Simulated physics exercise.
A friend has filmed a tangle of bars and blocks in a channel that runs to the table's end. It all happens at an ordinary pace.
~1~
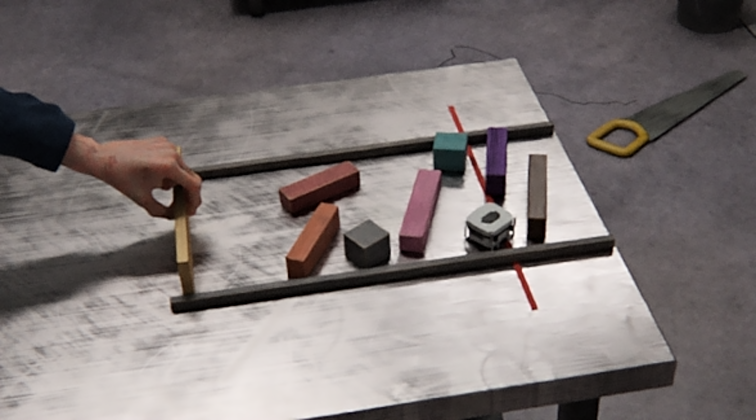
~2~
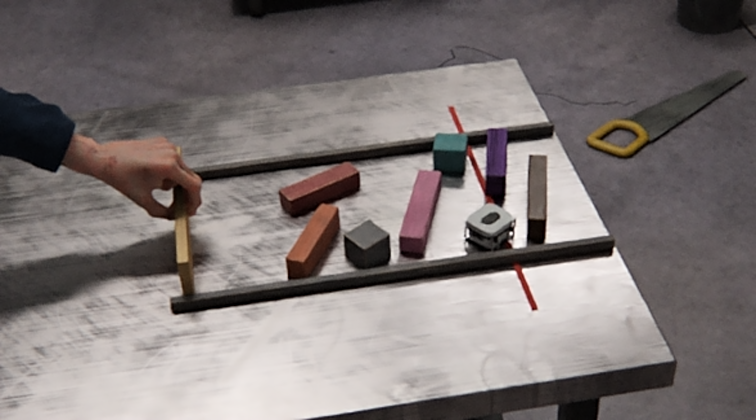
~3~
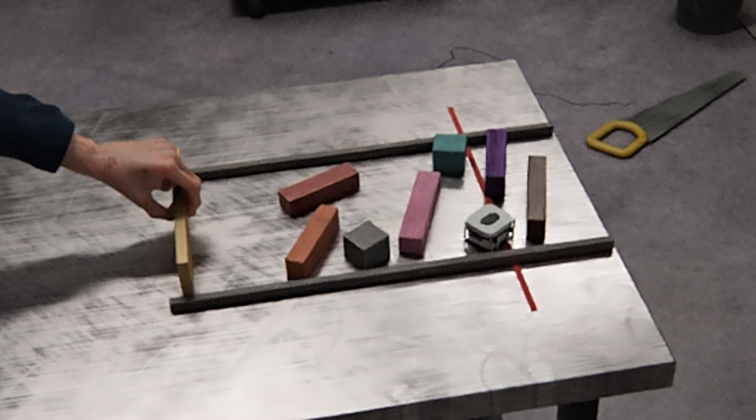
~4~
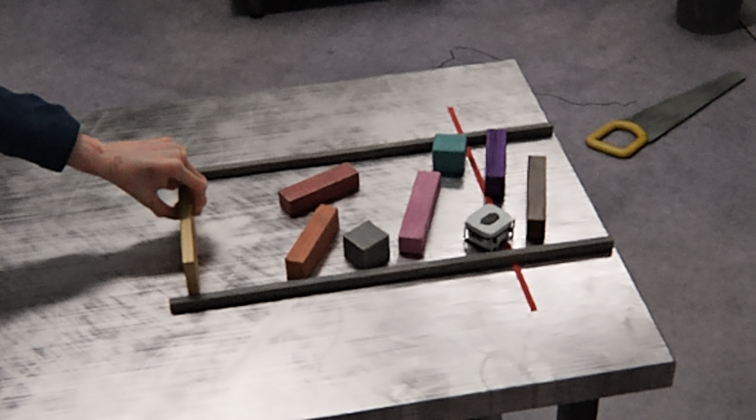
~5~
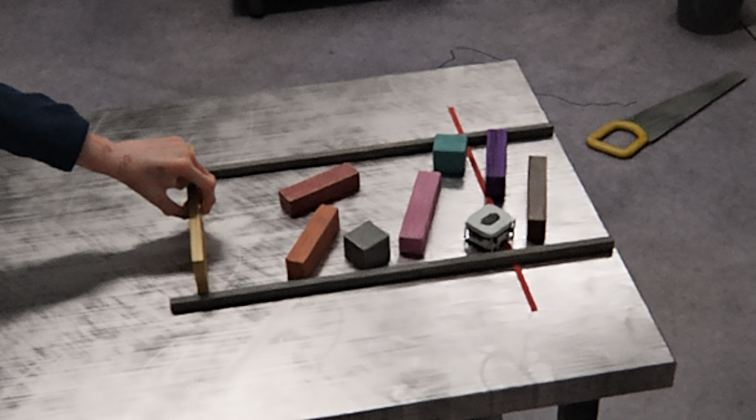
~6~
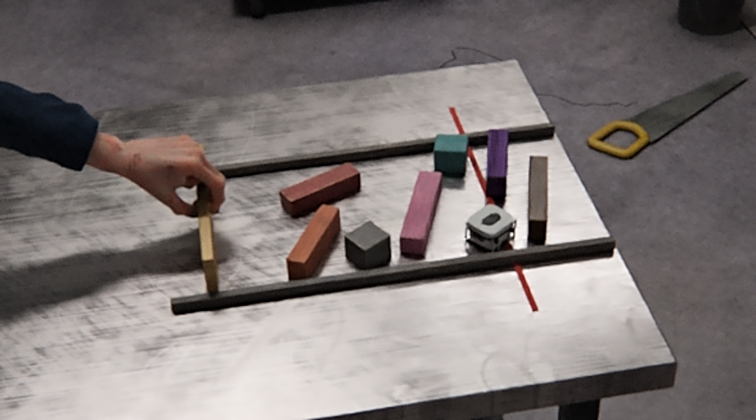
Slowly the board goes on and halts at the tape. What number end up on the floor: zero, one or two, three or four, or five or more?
Outcome: The number that fall off is one or two.
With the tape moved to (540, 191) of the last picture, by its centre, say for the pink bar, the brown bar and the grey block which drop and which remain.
The pink bar comes down, the brown bar falls, the grey block stays on.
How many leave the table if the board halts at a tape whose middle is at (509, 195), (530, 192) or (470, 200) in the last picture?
Down on the floor: 2, 3 and 0.
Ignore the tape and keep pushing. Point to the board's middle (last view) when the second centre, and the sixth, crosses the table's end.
About (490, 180), then (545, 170).
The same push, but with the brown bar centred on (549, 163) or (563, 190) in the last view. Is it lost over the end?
In that order, it survives; is lost.
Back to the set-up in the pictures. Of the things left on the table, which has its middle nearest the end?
That is the white case.
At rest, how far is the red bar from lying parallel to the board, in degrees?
Near 0 degrees.
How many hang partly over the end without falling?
That would be 1.
A little later, none off yet; brown bar at rest near (538, 197); purple stick at rest near (497, 162); white case at rest near (490, 229).
Next, none off yet; brown bar shifted a little near (568, 193); purple stick moving near (506, 160); white case shifted well along near (559, 214).
When it is over, the number that fall off is one or two; down, brown bar.
